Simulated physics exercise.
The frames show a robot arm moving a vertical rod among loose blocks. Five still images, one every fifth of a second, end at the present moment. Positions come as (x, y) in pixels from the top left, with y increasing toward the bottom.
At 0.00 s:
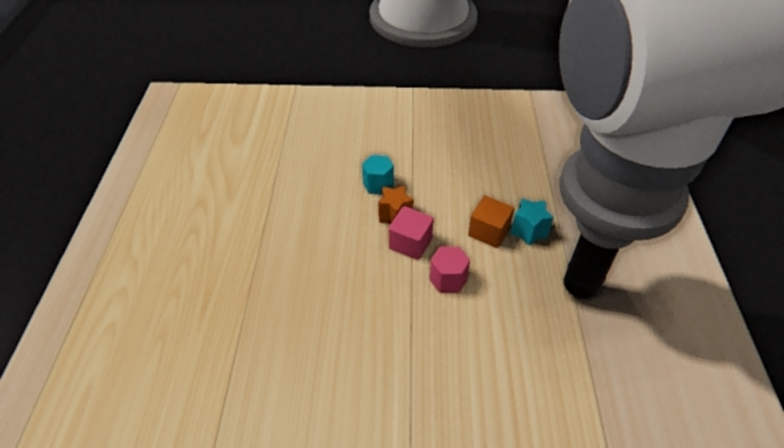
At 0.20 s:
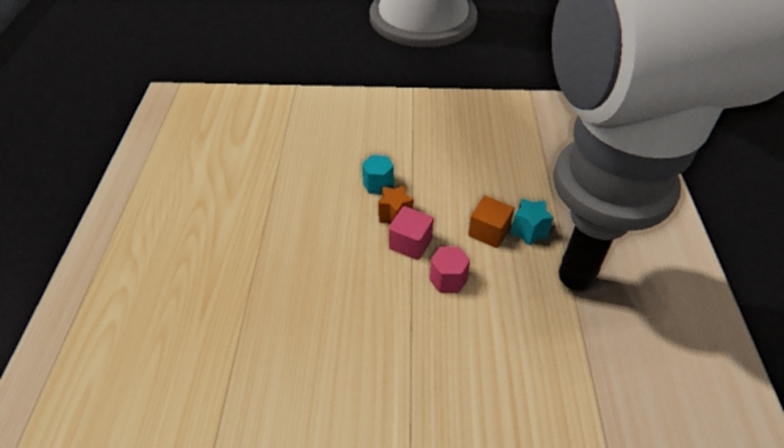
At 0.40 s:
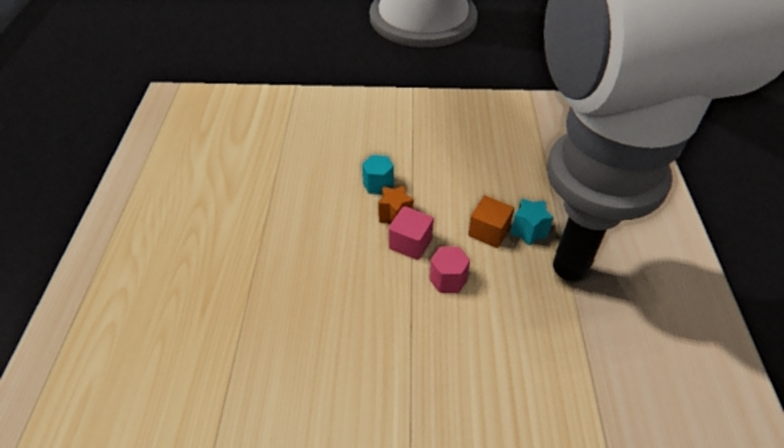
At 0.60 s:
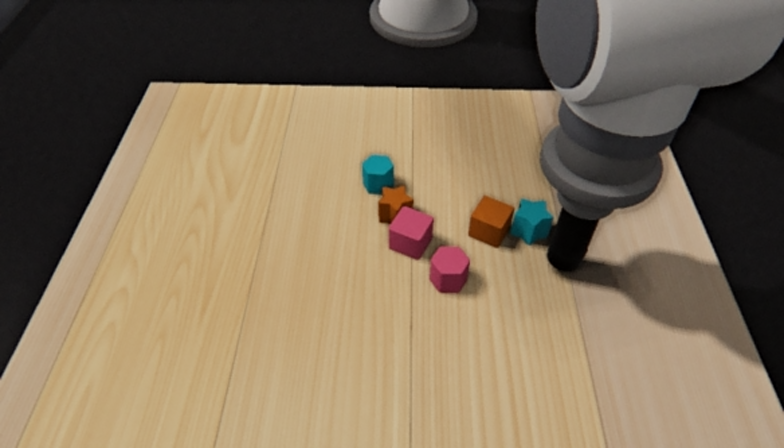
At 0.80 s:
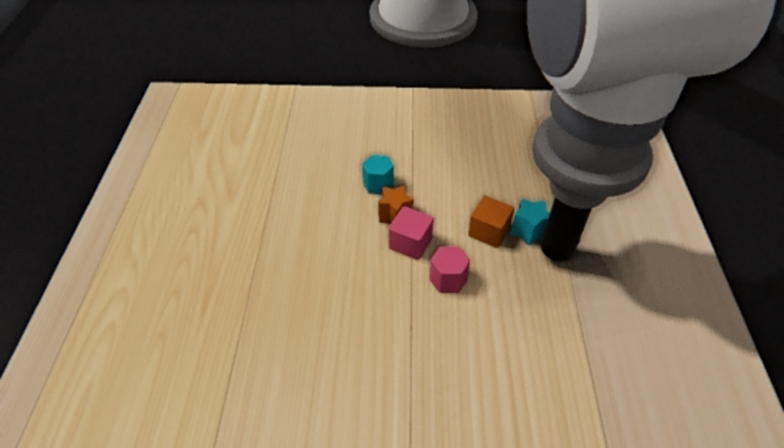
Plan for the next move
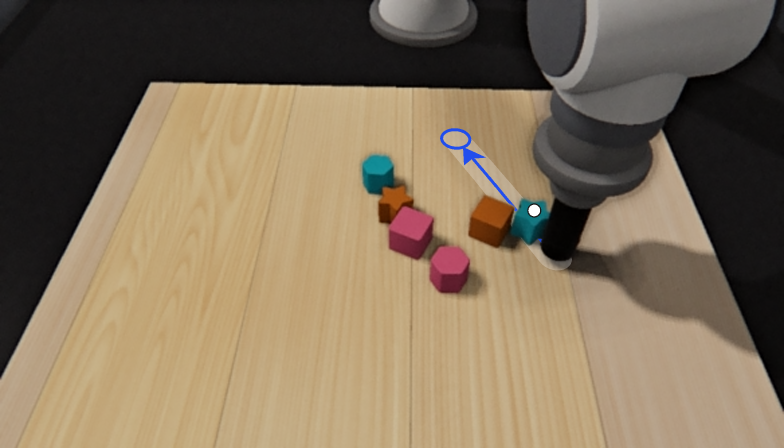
At the start, a robot arm holds a black vertical rod over a wooden board, to the right of six small teal, orange and pink blocks. The arm moves the rod a short way up and to the left, drawing close beside the teal star, while the blocks stay still.
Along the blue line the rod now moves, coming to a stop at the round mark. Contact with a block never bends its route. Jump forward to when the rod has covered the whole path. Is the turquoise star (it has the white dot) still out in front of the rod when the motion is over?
Answer: Yes.
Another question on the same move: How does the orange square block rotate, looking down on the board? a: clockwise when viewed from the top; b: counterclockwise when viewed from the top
The one that fits is b, counterclockwise when viewed from the top.
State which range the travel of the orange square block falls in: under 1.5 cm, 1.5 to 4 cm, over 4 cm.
It gets moved under 1.5 cm.
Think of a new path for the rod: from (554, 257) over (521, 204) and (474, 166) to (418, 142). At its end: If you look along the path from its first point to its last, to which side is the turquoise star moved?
To the path's left.
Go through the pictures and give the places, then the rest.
In the first frame, lower end of the rod (581, 285), tops of blocks, orange square block (493, 211), turquoise star (534, 210).
In the second frame, rod (576, 277), blocks as before.
In the third frame, rod (570, 269), blocks as before.
In the fourth frame, rod (564, 259), blocks as before.
In the fifth frame, rod (557, 249), orange square block (493, 211), turquoise star (534, 210).
The drawn path runs from (554, 257) directly to (456, 139); the dot is on the turquoise star.
The first path, step by step. One third of the way, rod (519, 203); orange square block (485, 206), turned 40° anticlockwise; turquoise star (501, 173).
Two thirds of the way, rod (486, 164); orange square block (485, 206), turned 40° anticlockwise; turquoise star (468, 137).
At the end, rod (457, 131); orange square block (485, 206), turned 40° anticlockwise; turquoise star (438, 106), turned 15° anticlockwise.
